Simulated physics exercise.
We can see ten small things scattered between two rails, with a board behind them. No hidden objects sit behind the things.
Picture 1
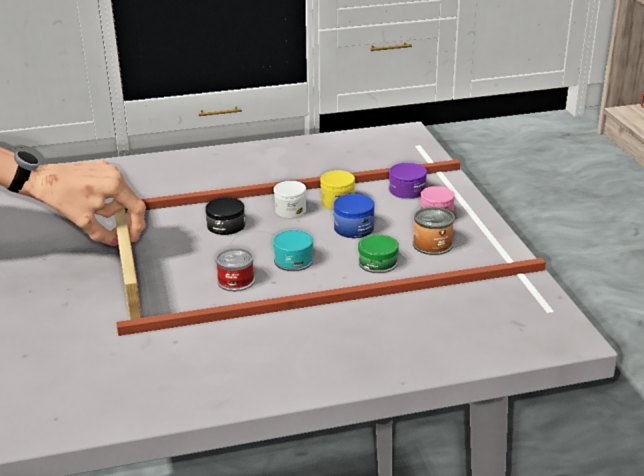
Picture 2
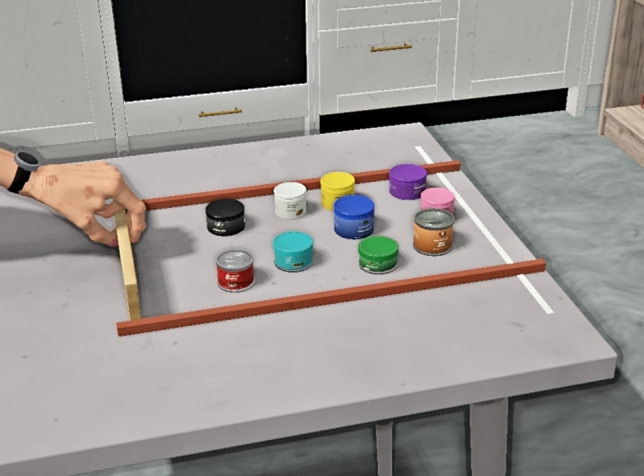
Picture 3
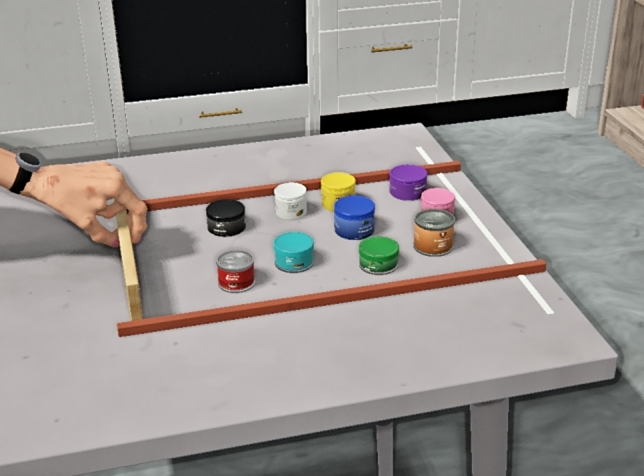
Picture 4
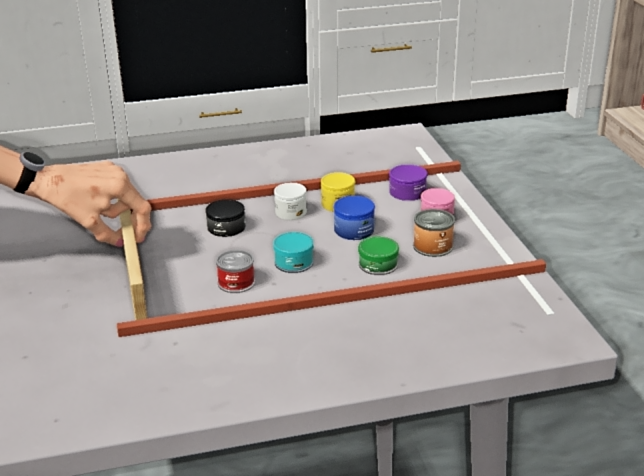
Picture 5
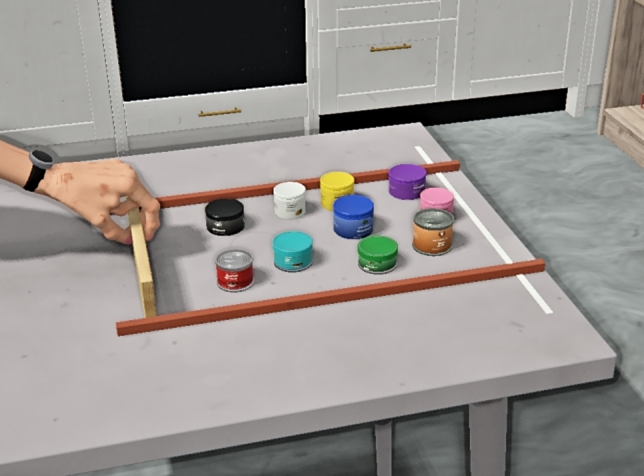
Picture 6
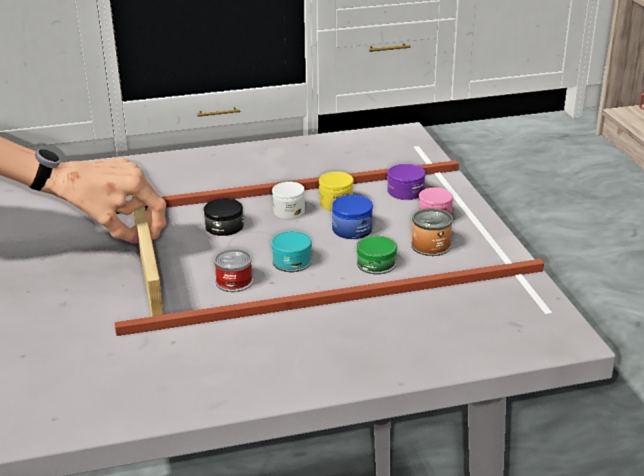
The clip opens on a grey table where small colourful paint pots sit scattered between two reddish-brown rails, with a strip of white tape to the right. A hand wearing a dark watch holds a wooden board upright at the left, then slides it slightly right, while the pots stay in place.
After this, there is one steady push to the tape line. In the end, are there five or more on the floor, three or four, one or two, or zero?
I expect that five pieces or more will leave the table.
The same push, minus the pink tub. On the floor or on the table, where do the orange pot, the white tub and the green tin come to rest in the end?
The orange pot ends up below - the white tub remains - the green tin ends up below.
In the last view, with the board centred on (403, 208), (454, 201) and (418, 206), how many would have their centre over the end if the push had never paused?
Per position: 0 / 5 / 0.
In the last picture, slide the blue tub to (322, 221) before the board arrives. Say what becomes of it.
From that start, the object then is safe.
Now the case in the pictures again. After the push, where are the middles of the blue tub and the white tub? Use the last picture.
One ends up near (487, 198) and the other near (456, 168).
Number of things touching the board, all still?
The count in contact is 5.
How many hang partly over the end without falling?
Answer: 5.
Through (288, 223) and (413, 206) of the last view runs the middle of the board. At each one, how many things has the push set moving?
It comes to 5 for the first spot, 10 for the other.
A little later, none off yet; pink tub at rest near (436, 207); purple tub at rest near (406, 182); orange pot at rest near (432, 232).
Next, none off yet; pink tub at rest near (436, 207); purple tub shifted a little near (425, 180); orange pot shifted about its own width near (455, 225).
When it is over, the number that fall off is five or more; down, yellow tub, green tin, orange pot, purple tub and pink tub.
